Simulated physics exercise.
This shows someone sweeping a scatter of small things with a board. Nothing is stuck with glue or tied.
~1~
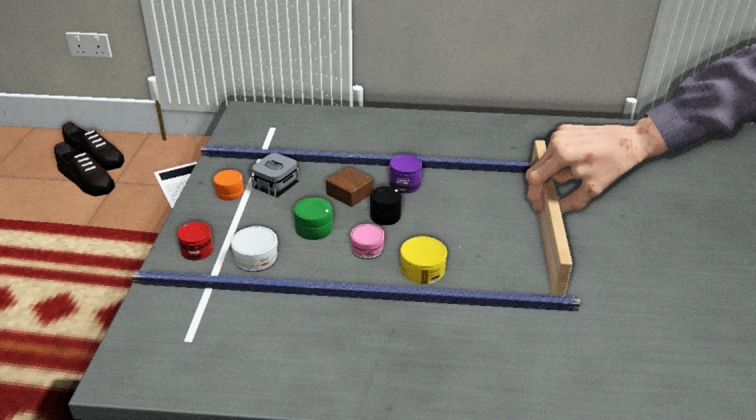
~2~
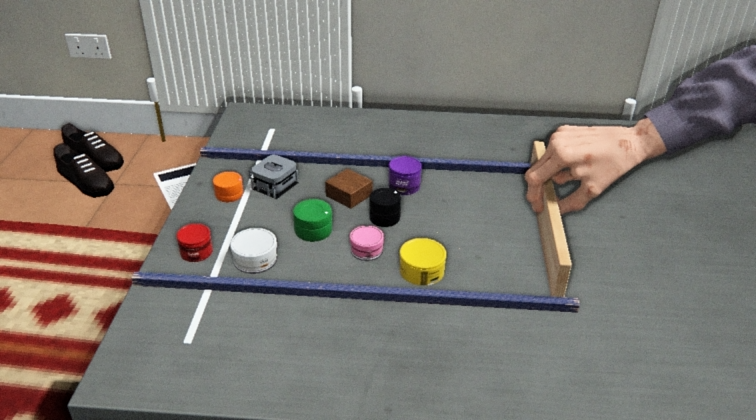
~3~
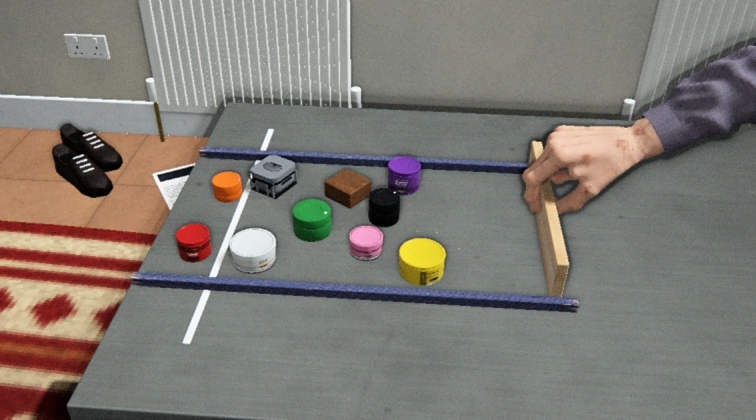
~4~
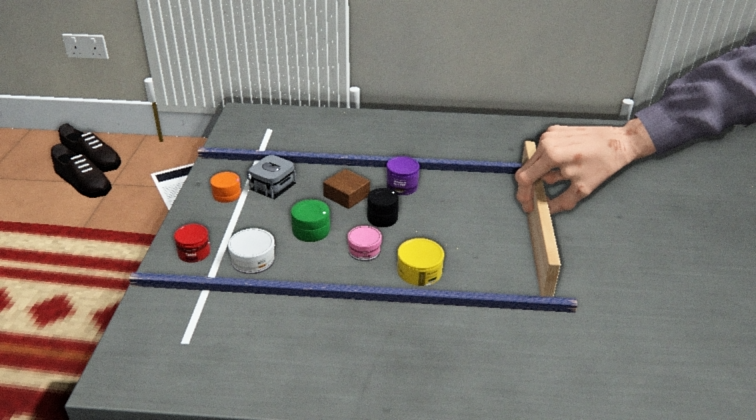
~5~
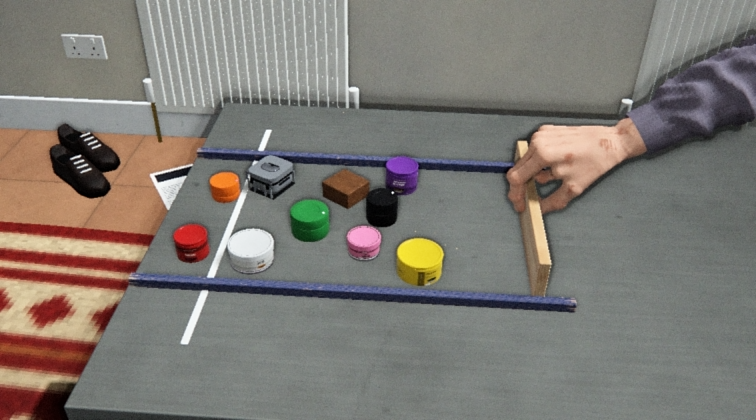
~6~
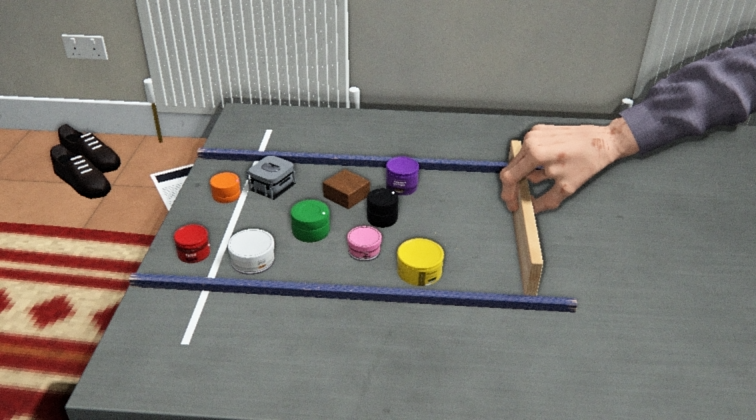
A hand held a wooden board upright on a grey table, then slid it a short way left between two blue strips, while the scattered colourful tubs, brown block and grey case stayed put.
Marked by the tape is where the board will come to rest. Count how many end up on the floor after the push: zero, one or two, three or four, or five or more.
One or two.
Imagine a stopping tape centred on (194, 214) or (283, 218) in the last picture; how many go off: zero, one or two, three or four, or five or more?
Lab note - count per position: More than four; not one.
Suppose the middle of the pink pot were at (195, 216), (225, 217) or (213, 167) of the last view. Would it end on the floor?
Order of tries: On, on, on.
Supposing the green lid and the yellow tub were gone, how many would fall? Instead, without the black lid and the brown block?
Well, the first time you'd get 0, and the next time 1.
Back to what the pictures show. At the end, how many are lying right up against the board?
Count recorded: 5.
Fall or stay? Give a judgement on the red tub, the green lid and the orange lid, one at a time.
The red tub comes off; the green lid stays put; the orange lid stays put.
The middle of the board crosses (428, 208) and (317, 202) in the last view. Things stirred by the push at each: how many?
The count is 1 at the first point and 8 at the second.
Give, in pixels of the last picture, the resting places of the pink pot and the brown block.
(208, 237), and the other (222, 185).
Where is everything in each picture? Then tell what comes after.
In the first picture, red tub (195, 241); orange lid (229, 186); grey case (275, 175); board (548, 212); tape (239, 214).
In the second picture, orange lid (228, 187); yellow tub (422, 262).
In the third picture, grey case (274, 177); white tin (253, 251).
In the fourth picture, red tub (193, 244); brown block (347, 189).
In the fifth picture, orange lid (225, 188); board (529, 213).
In the sixth picture, red tub (192, 244); orange lid (226, 188); grey case (272, 177); board (522, 212); tape (236, 216).
Early on, none off yet; red tub at rest near (192, 244); orange lid at rest near (226, 188); grey case at rest near (272, 177).
A while later, none off yet; red tub travelled about its own width near (167, 239); orange lid moving near (217, 189); grey case travelled about its own width near (241, 172).
Finally, the number that fall off is one or two; lost, red tub.
